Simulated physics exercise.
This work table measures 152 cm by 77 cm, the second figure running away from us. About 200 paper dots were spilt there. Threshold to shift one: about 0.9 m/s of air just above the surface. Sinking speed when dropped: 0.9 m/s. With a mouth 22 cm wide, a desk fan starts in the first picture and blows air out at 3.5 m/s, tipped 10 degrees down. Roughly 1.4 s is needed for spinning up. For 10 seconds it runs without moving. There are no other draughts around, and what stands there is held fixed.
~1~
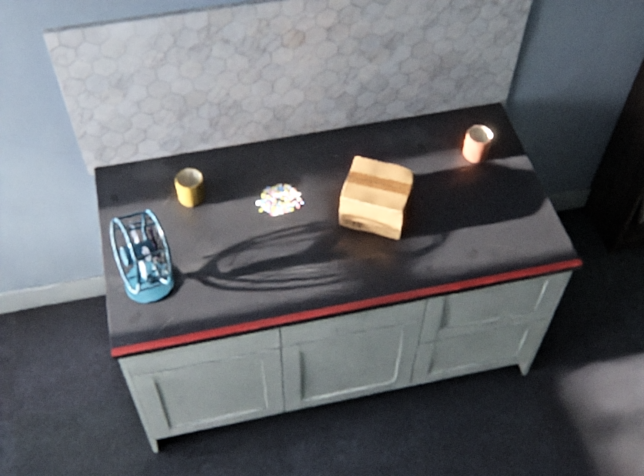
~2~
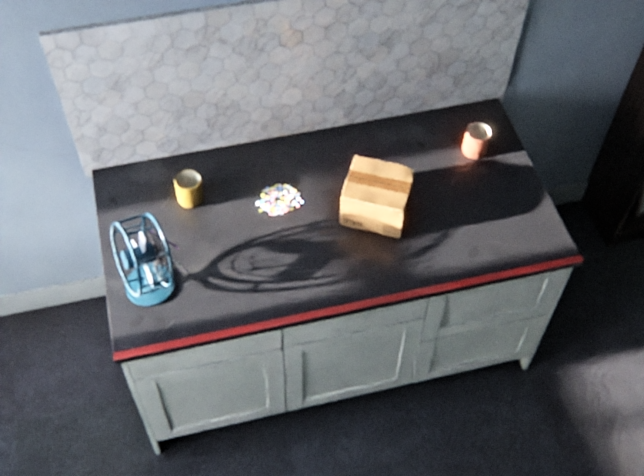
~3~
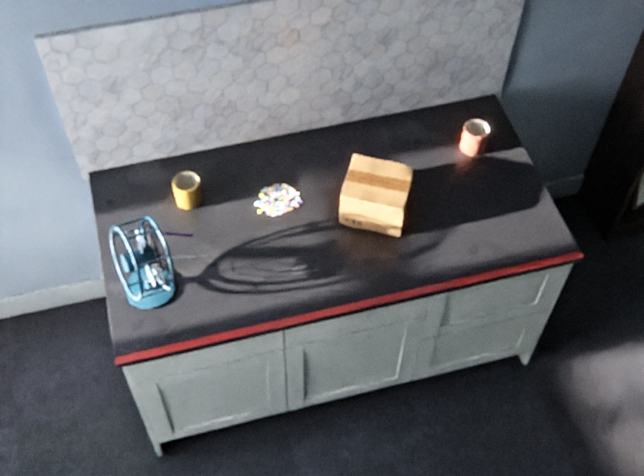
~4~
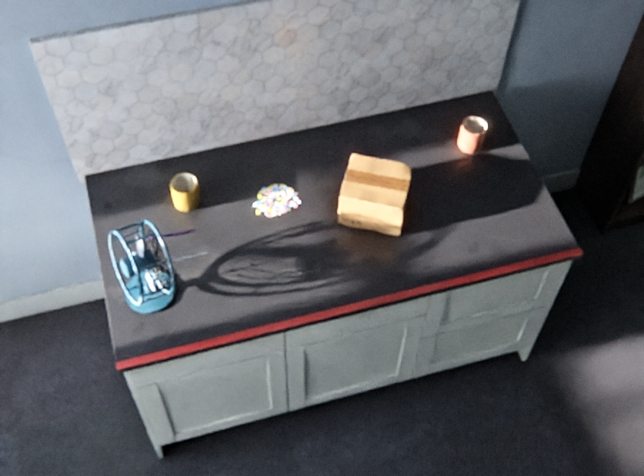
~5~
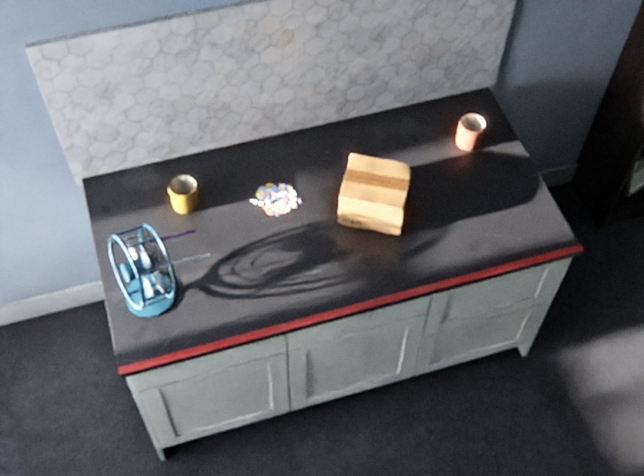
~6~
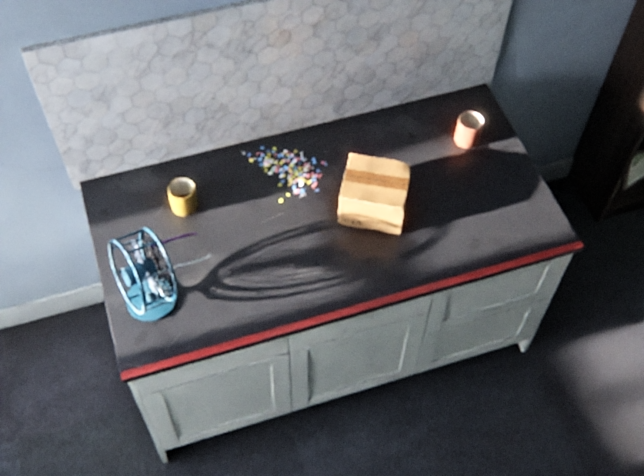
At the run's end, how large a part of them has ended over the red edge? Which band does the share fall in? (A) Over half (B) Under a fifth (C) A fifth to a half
Option B: Under a fifth.
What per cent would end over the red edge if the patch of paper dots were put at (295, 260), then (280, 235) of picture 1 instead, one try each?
Results, one try each: 100 %, 40 %.
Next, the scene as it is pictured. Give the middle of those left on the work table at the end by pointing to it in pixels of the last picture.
Roughly at (271, 135).
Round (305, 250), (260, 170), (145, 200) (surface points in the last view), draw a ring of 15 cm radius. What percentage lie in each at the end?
In turn about 0 %, 20 %, 0 %.
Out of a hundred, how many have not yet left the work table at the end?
Near 50 %.
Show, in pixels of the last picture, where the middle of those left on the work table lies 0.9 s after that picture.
Their middle sits roughly at (289, 130) in the last view.
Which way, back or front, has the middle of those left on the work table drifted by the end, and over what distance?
The middle ends nearer the back side, some 30 cm from where the patch began.
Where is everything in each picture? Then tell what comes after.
The middle of the paper dots is near (282, 198), none has stirred yet and the mouth of the desk fan is at (141, 252), in the first frame.
The middle of the paper dots is near (282, 198), none has stirred yet and the red edge is centred on (359, 309), in the second frame.
The middle of the paper dots is near (280, 198), none has stirred yet, the top of a mug is at (186, 181) and the top of a box is at (378, 181), in the third frame.
The middle of the paper dots is near (279, 199) and none has stirred yet, in the fourth frame.
The middle of the paper dots is near (278, 198), the farthest in sight from the desk fan is at (291, 188) and about 15 % have left their places, in the fifth frame.
The middle of the paper dots is near (290, 169), the farthest in sight from the desk fan is at (326, 164) and all have left their places, in the sixth frame.
Then, 0.9 s after the last picture, 61 % are on the move or not yet settled, 0 % are over the red edge; the middle of those still in play is near (291, 130).
Then, 2.1 s after the last picture, 50 % are on the move or not yet settled, 0 % are over the red edge; the middle of those still in play is near (284, 132).
Then, 4.4 s after the last picture, 38 % are on the move or not yet settled, 0 % are over the red edge; the middle of those still in play is near (277, 134).
Then, 8.9 s after the last picture, at the end, 0 % are over the red edge; the middle of those still in play is near (271, 135).
